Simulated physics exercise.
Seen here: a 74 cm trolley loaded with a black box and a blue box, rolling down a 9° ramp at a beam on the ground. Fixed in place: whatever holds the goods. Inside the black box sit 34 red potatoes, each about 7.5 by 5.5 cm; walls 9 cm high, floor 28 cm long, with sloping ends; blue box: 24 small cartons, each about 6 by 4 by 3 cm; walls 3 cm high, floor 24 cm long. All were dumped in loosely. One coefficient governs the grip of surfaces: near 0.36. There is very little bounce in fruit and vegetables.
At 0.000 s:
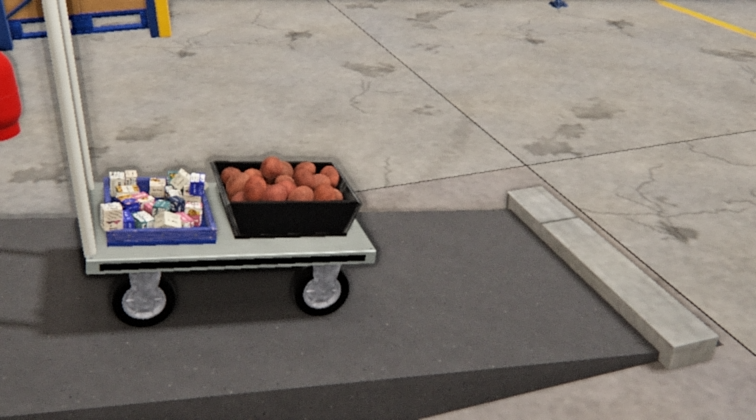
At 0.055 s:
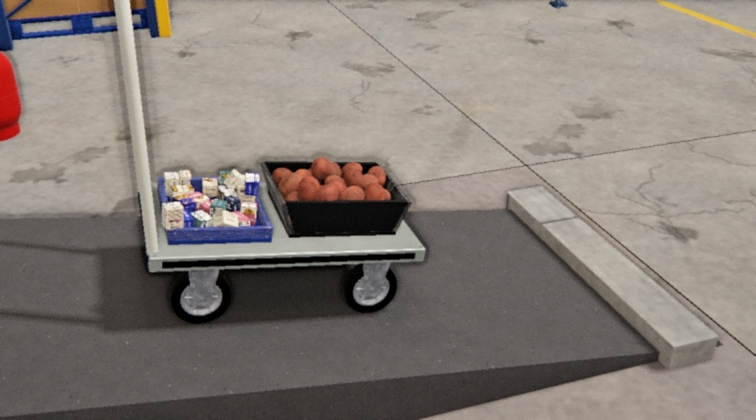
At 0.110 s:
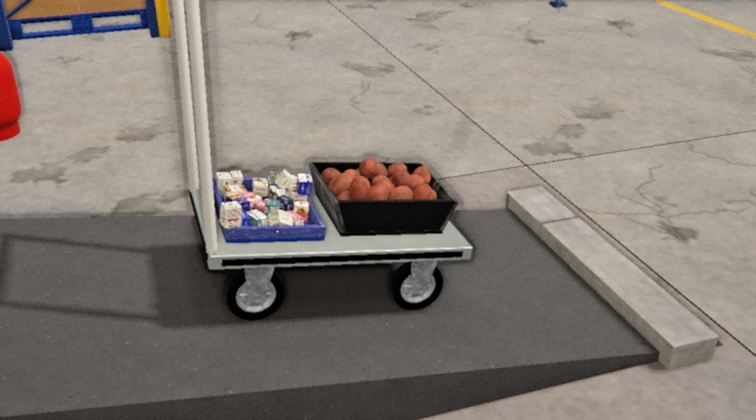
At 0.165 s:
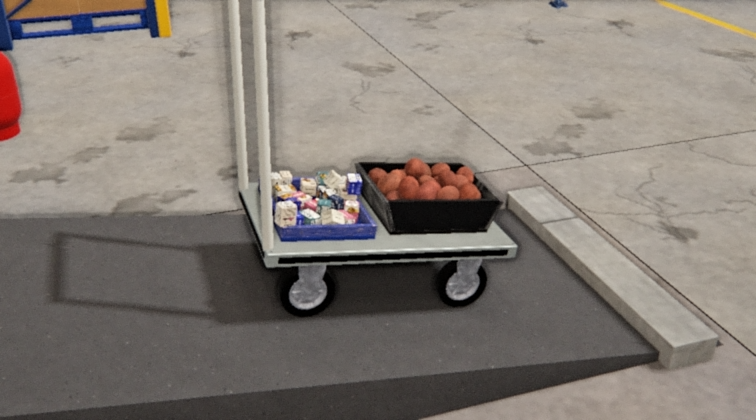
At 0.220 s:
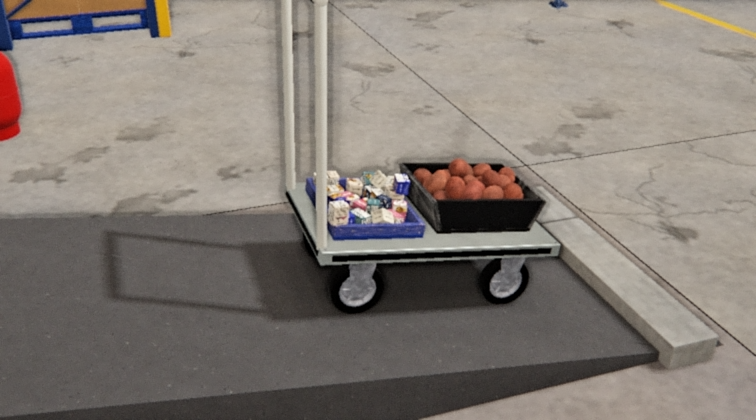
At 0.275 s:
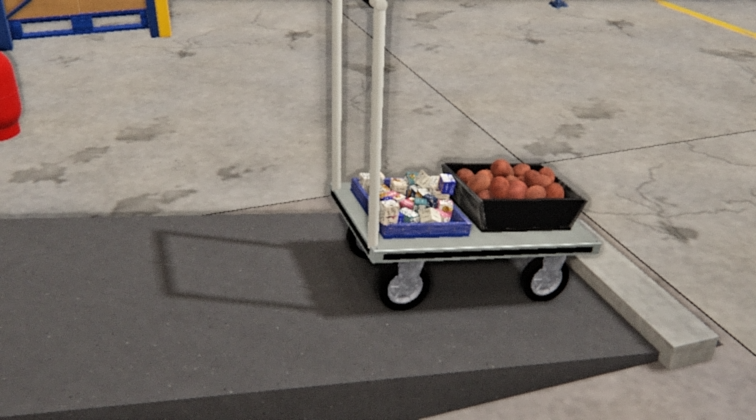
A flat trolley with a tall pale handle rolls steadily rightward down a dark ramp, carrying a blue box of small cartons and a black box of reddish potatoes. It draws closer to the pale beam on the ground, its shadow trailing behind, while both loads stay inside their boxes.
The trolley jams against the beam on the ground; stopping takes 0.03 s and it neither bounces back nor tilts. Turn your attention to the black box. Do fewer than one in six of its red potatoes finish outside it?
No, more than one in six do.
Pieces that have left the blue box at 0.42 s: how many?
Blue box - about 5 out by that time.
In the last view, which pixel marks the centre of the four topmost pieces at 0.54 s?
Around pixel (525, 154).
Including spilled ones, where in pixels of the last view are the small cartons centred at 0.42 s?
I'd put the middle close to (477, 189).
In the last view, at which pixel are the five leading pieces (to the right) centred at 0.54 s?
I'd put their middle close to (655, 176).
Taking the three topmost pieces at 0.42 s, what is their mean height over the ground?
Around 48 centimetres.
After 0.32 s, the wheels strike.
After 0.42 s, the black box is down by 1 of 34 and the blue box is down by 5 of 24.
After 0.54 s, the black box is down by 8 of 34 and the blue box is down by 7 of 24.
After 0.77 s, the black box is down by 11 of 34 and the blue box is down by 9 of 24.
Outcome (at 1.27 s), the black box is down by 11 of 34 and the blue box is down by 10 of 24. Asked share, 11 of 34, 32 per cent.
